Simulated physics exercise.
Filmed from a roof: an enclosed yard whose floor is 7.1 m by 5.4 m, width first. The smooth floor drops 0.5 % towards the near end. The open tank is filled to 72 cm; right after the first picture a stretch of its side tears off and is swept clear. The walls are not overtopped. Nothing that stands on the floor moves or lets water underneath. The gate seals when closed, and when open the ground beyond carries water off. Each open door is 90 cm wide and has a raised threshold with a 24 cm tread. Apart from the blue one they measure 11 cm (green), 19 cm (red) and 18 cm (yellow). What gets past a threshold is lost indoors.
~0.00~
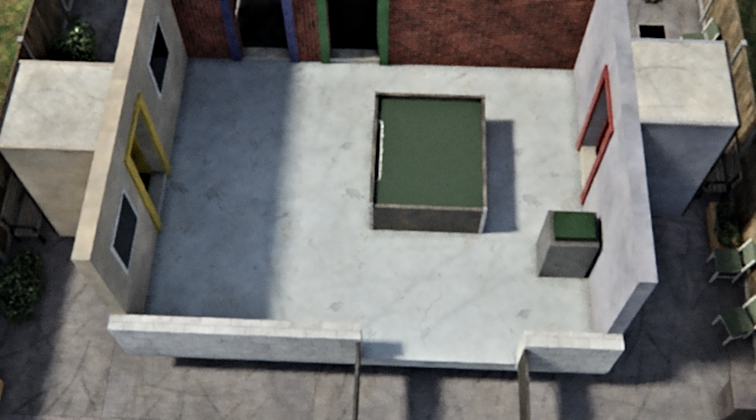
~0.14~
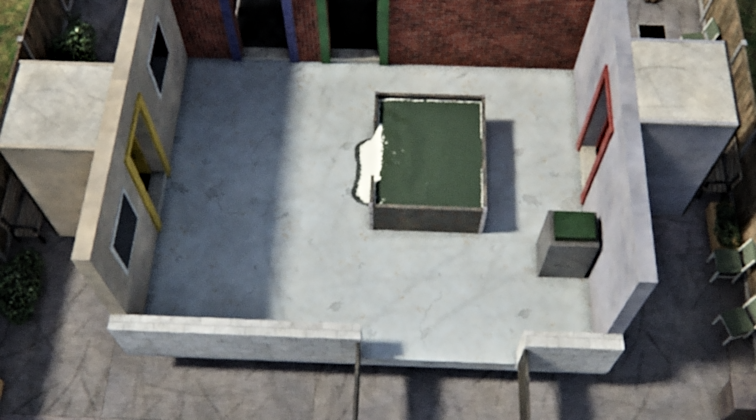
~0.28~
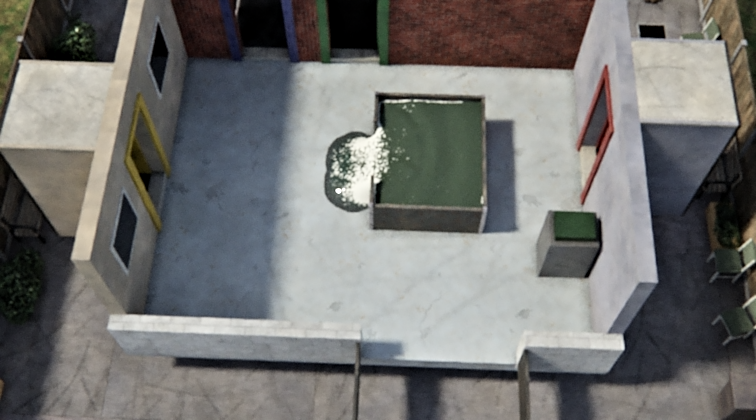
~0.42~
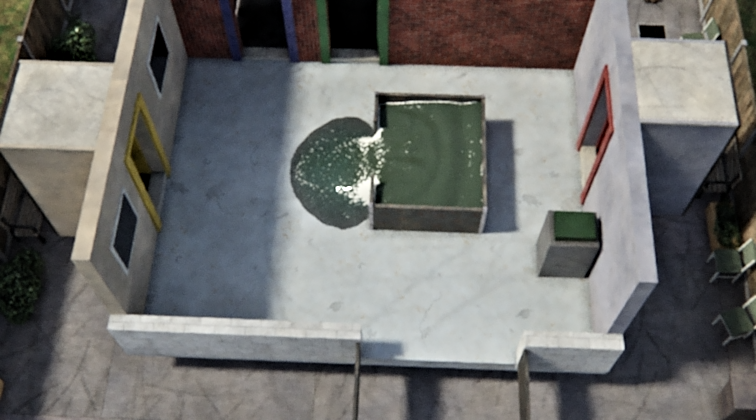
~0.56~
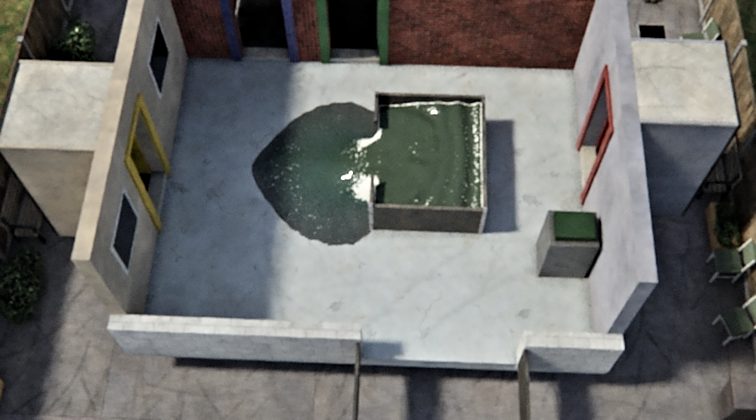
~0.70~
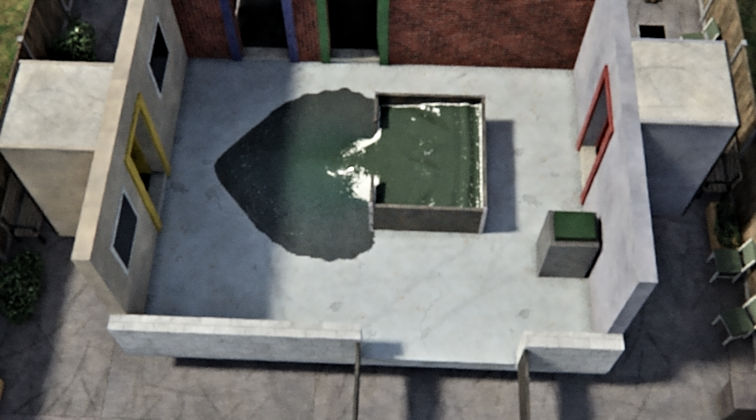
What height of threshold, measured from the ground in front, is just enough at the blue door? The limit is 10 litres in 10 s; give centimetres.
It would have to be roughly 13 cm high.
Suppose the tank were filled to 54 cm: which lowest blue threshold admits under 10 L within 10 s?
Some 8.5 cm.
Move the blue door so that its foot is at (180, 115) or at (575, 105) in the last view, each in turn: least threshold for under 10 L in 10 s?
Roughly 22 and 6.5 cm.
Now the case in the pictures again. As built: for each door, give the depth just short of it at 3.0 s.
In cm: Green 2, red 0, blue 14, yellow 21.
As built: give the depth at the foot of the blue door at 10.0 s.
About 6.0 cm.
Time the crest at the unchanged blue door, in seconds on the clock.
Around 3.2 s.
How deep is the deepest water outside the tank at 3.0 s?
Roughly 30 cm.
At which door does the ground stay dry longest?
The red one.
After 1.4 s water covers 35 % of the floor, deepest (38 cm) near (368, 173); 4 cm at the blue door, 0 litres in over its 6 cm threshold.
After 3.0 s water covers 45 % of the floor, deepest (30 cm) near (141, 334); 14 cm at the blue door, 19 litres in over its 6 cm threshold.
After 10.0 s water covers 95 % of the floor, deepest (12 cm) near (577, 329); 6 cm at the blue door, 86 litres in over its 6 cm threshold.
At the blue door as built, the water arrived by 1.4 s and peaked near 15 cm at 3.2 s.
With a threshold of 11 cm, 21 litres would have come in within the 10 s; with 14.5 cm, 5 litres. So under 10 litres takes about 13 cm.
